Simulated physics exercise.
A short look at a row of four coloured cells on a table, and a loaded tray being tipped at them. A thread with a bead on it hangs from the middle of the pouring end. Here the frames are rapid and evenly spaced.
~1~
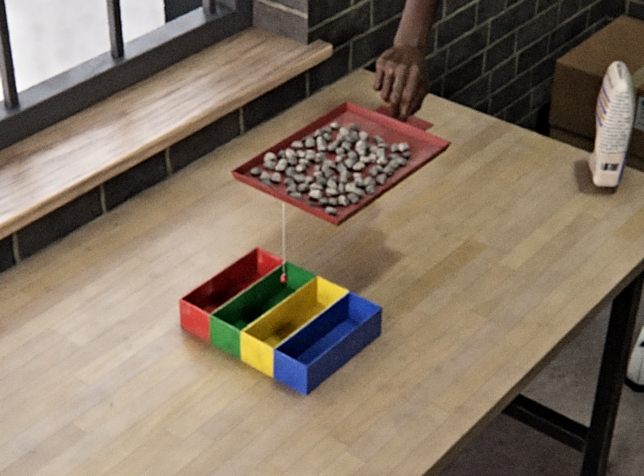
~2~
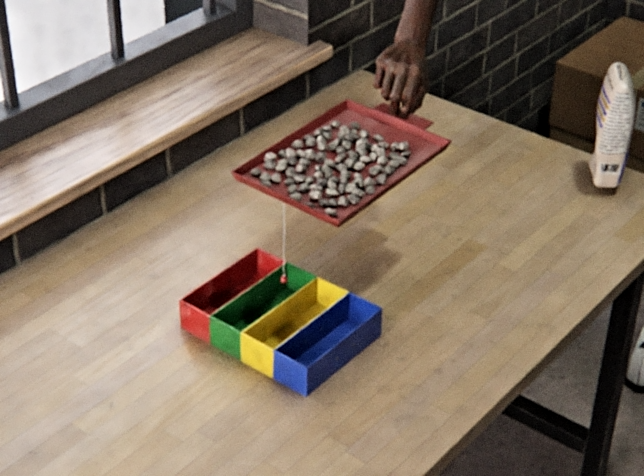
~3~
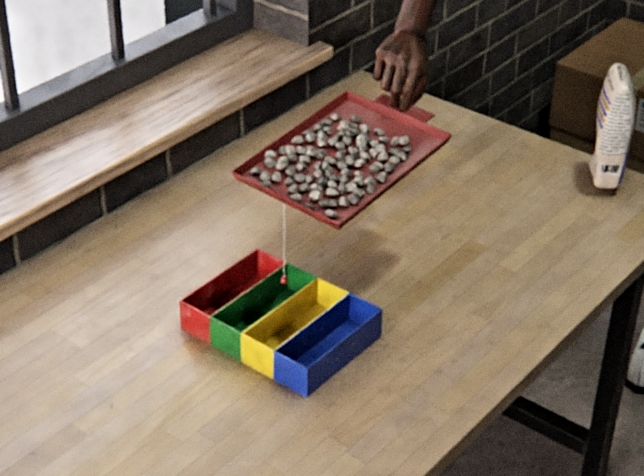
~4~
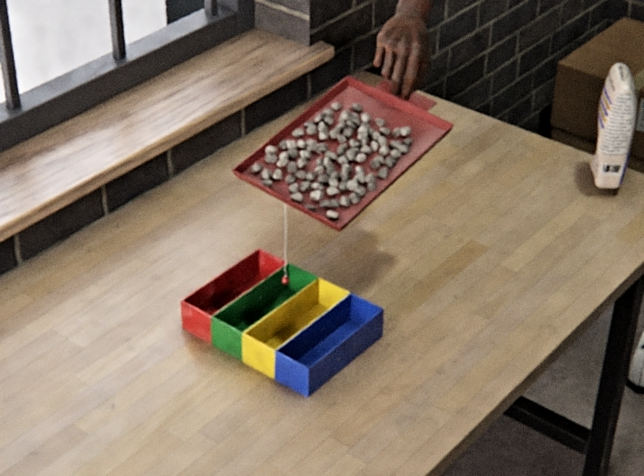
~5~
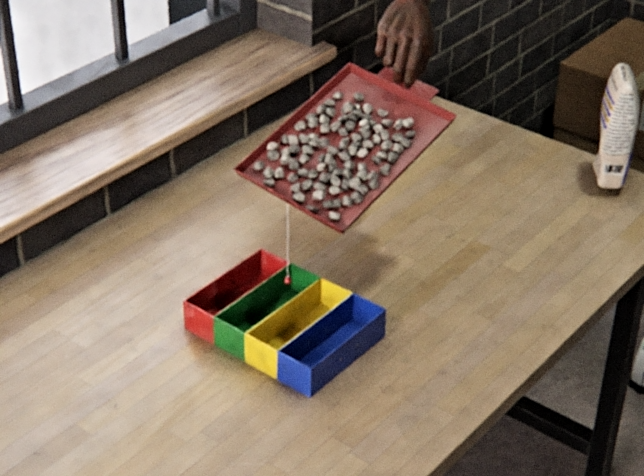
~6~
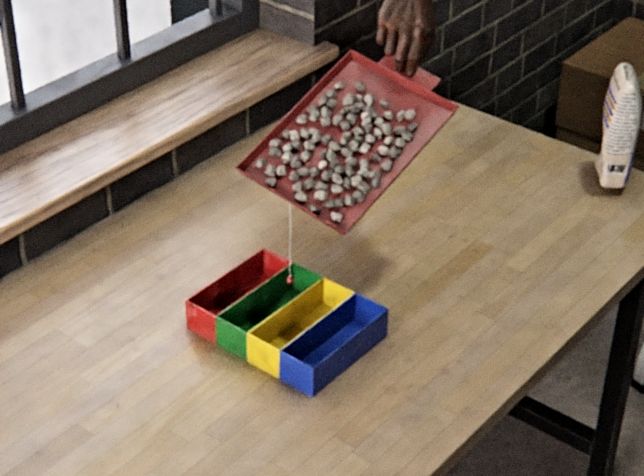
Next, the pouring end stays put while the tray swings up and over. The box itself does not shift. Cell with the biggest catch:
Blue.
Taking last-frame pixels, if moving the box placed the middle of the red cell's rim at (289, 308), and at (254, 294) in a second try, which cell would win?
First place: The cell in green; second place: That yellow cell.
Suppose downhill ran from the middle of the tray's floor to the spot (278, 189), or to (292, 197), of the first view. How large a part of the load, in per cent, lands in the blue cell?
You'd get 0 per cent the first time and 10 per cent the second time.
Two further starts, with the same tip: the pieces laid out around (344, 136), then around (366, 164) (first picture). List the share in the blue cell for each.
The first start gives 60 percent and the second 60 percent.
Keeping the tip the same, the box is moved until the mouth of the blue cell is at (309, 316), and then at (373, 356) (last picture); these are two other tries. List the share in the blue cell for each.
You'd get near 40 per cent and afterwards near 0 per cent.
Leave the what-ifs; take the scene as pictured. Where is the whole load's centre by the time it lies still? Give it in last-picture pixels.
Roughly at (321, 347).
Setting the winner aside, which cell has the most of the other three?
Second: That yellow cell.
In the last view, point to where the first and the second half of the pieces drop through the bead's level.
At (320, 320) for the first part, then at (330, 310) for the others.
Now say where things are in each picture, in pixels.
In the first frame, corners of the pouring end (236, 171) and (339, 217), level; middle of the load (331, 165), bits of gravel; bead on its thread (284, 279); red cell (195, 318); green cell (226, 335); yellow cell (258, 352); blue cell (290, 370).
In the second frame, corners of the pouring end (236, 171) and (339, 219), level; middle of the load (331, 164).
In the third frame, corners of the pouring end (236, 171) and (339, 221), tipped barely, lowest at the right corner; middle of the load (331, 161).
In the fourth frame, corners of the pouring end (237, 169) and (340, 224), tipped a little, lowest at the right corner; middle of the load (332, 156).
In the fifth frame, corners of the pouring end (239, 168) and (342, 227), tipped clearly, lowest at the right corner; middle of the load (334, 152).
In the sixth frame, corners of the pouring end (240, 167) and (344, 229), tipped clearly, lowest at the right corner; middle of the load (336, 147); red cell (201, 319); green cell (232, 336); yellow cell (264, 353); blue cell (296, 371).
Just after the last frame, tray tipped steeply; the larger part on the tray; about a tenth in the blue cell; just a few in the yellow cell; roughly a quarter falling or outside the box.
A moment on, tray tipped past a quarter turn; roughly half in the blue cell; roughly a third in the yellow cell; about a tenth in the green cell; about a tenth falling or outside the box.
Further on, tray tipped past a quarter turn; roughly half in the blue cell; roughly a third in the yellow cell; about a tenth in the green cell; about a tenth falling or outside the box.
When it is over, tray tipped past a quarter turn; roughly half in the blue cell; roughly a third in the yellow cell; about a tenth in the green cell; not one in the red cell; about a tenth outside the box.
